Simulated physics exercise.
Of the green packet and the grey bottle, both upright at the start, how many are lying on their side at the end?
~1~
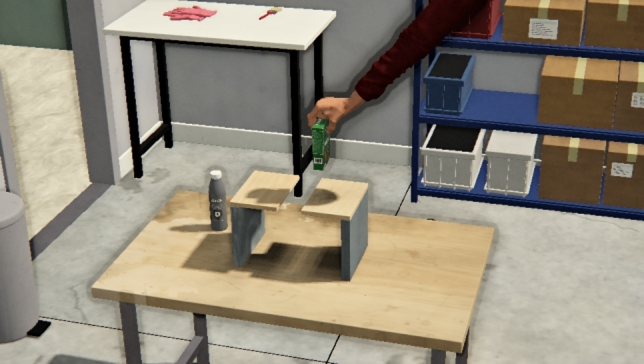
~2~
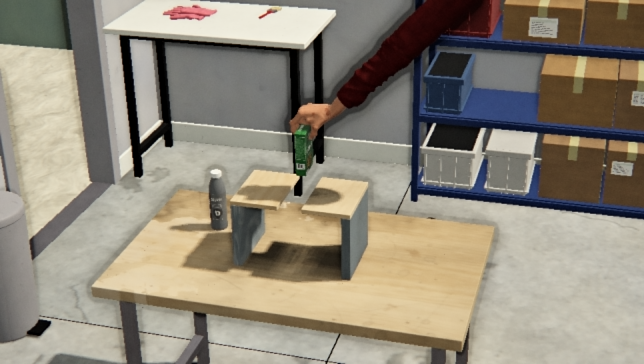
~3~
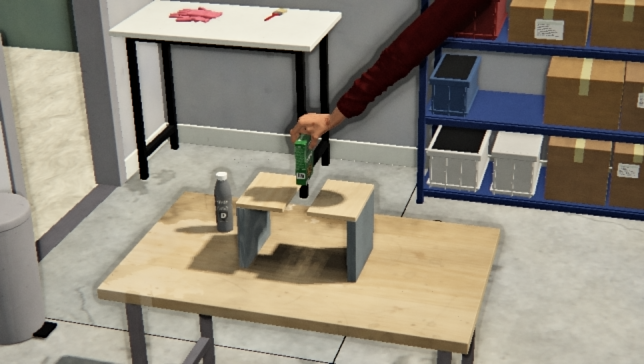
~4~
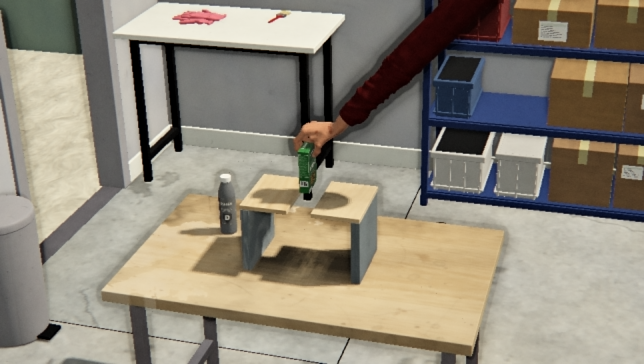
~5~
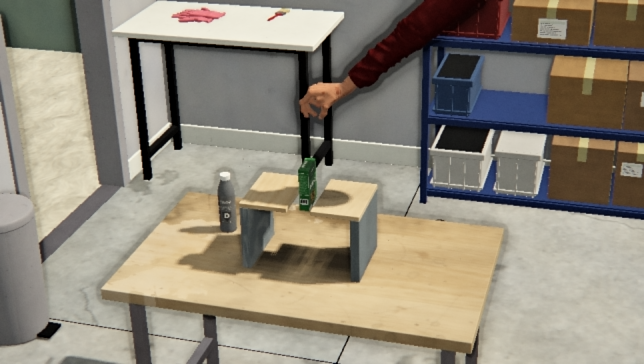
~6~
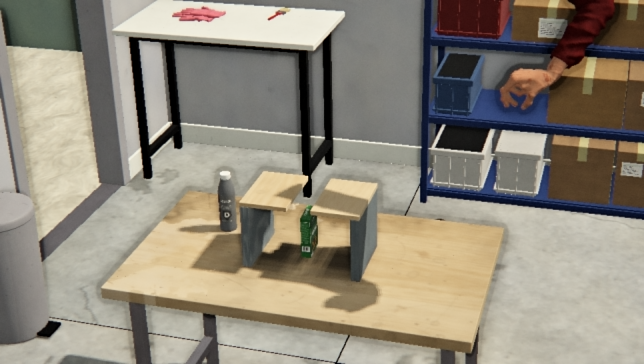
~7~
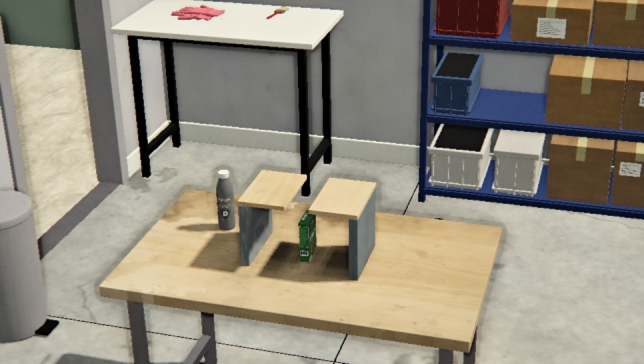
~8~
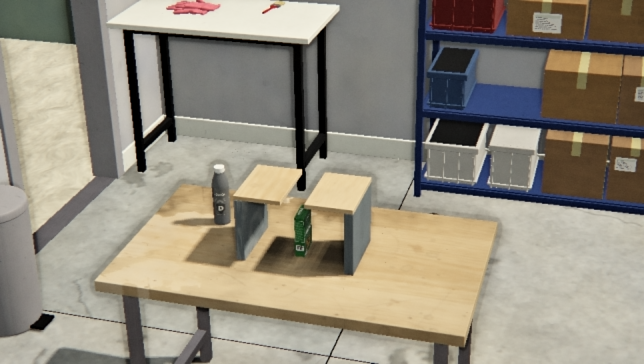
None of them are. The green packet and the grey bottle are both still upright at the end.
